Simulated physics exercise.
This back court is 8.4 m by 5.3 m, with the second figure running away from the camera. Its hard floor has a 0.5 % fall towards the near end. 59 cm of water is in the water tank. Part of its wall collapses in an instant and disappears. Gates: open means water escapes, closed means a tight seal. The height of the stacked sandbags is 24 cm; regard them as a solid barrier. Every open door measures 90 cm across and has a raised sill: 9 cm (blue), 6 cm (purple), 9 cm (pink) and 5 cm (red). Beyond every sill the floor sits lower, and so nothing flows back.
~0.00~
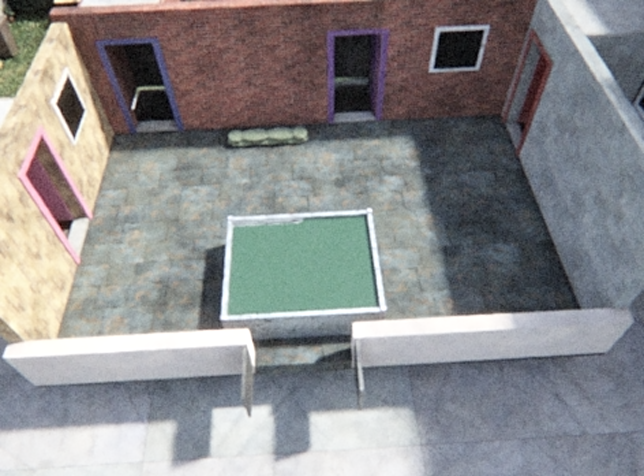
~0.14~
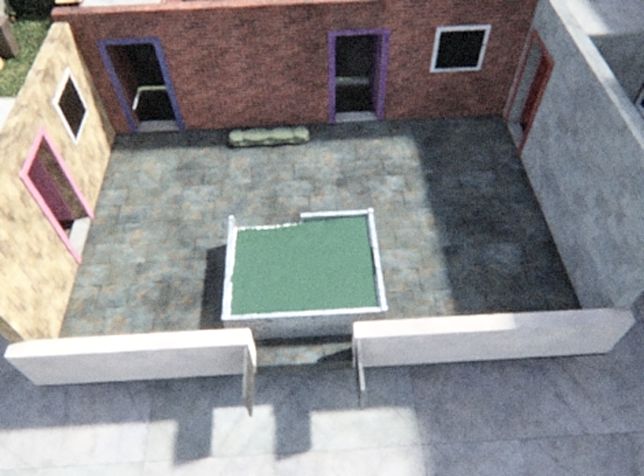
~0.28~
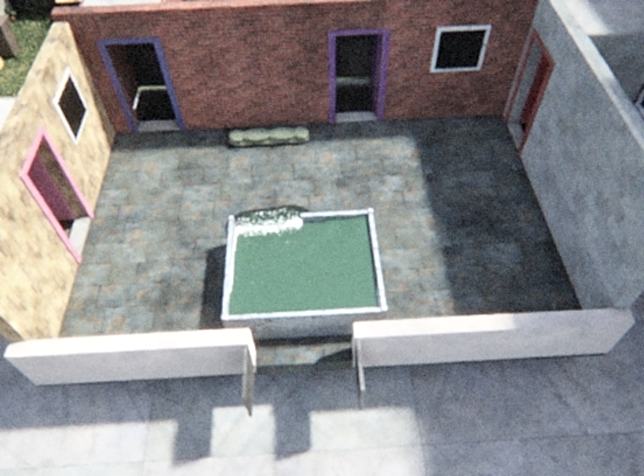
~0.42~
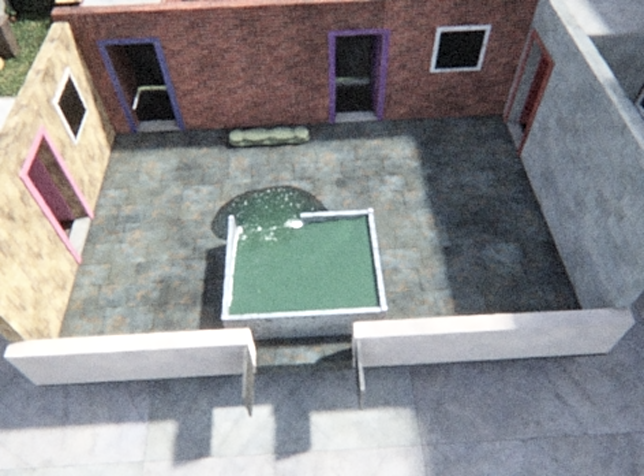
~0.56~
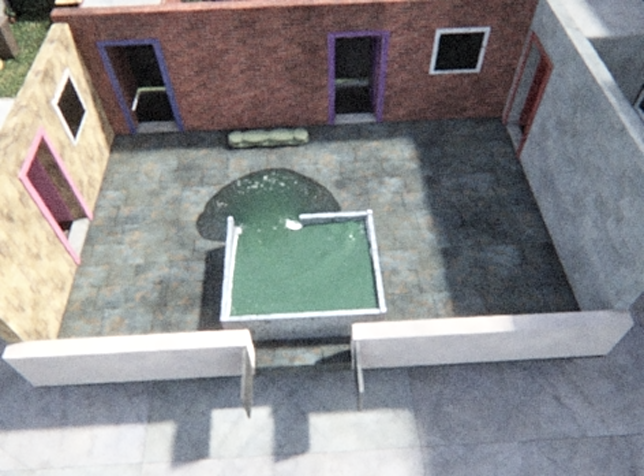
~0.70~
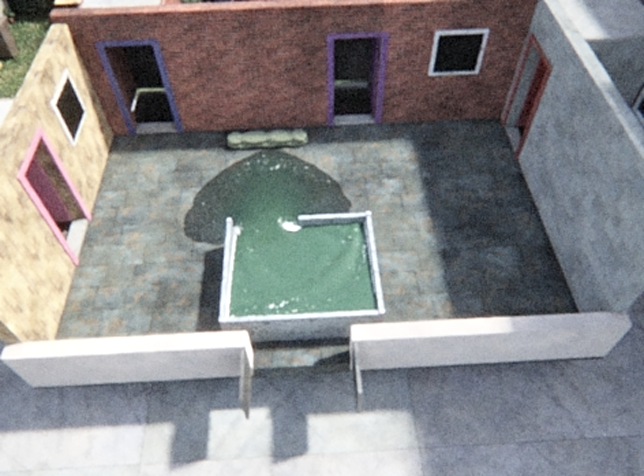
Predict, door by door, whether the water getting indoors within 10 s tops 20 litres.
Prediction: At the blue door it tops it; at the purple door it tops it; at the pink door it falls short; at the red door it tops it.
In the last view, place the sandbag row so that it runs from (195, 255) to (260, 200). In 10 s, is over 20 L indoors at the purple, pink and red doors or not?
Then: Purple above, pink not over, red over.
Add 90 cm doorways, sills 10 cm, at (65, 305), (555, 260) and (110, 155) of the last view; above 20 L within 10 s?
Note, doorways in listed order: Stays short, stays short, goes beyond.
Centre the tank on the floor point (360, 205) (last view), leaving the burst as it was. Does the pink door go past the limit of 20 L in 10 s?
Then the pink door stays within it.
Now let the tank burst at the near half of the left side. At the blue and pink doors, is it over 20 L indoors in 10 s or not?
The blue door comes out more than that and the pink door more than that.
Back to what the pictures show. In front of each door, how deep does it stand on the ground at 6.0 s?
Readings (cm): Blue = 13; purple = 6; pink = 5; red = 11.
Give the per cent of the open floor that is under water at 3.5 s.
Near 40 per cent is wet.
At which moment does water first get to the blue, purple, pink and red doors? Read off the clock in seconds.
The front reaches blue at 1.8 s, purple at 1.6 s, pink at 3.4 s, red at 3.4 s.
After 1.4 s water covers 20 % of the floor and is deepest (32 cm) near (252, 235); blue door not reached, purple door not reached, pink door not reached, red door not reached.
After 2.2 s water covers 35 % of the floor and is deepest (30 cm) near (256, 153); blue door 17 cm at the sill, 4 L in, purple door 10 cm at the sill, 10 L in, pink door not reached, red door not reached.
After 3.5 s water covers 40 % of the floor and is deepest (26 cm) near (110, 148); blue door 16 cm at the sill, 40 L in, purple door 9 cm at the sill, 43 L in, pink door 1 cm at the sill, 0 L in, red door 4 cm at the sill, 0 L in.
After 6.0 s water covers 70 % of the floor and is deepest (14 cm) near (48, 365); blue door 13 cm at the sill, 100 L in, purple door 6 cm at the sill, 63 L in, pink door 5 cm at the sill, 0 L in, red door 11 cm at the sill, 57 L in.
After 10.0 s water covers 90 % of the floor and is deepest (10 cm) near (48, 365); blue door 7 cm at the sill, 112 L in, purple door 4 cm at the sill, 64 L in, pink door 5 cm at the sill, 0 L in, red door 7 cm at the sill, 98 L in.
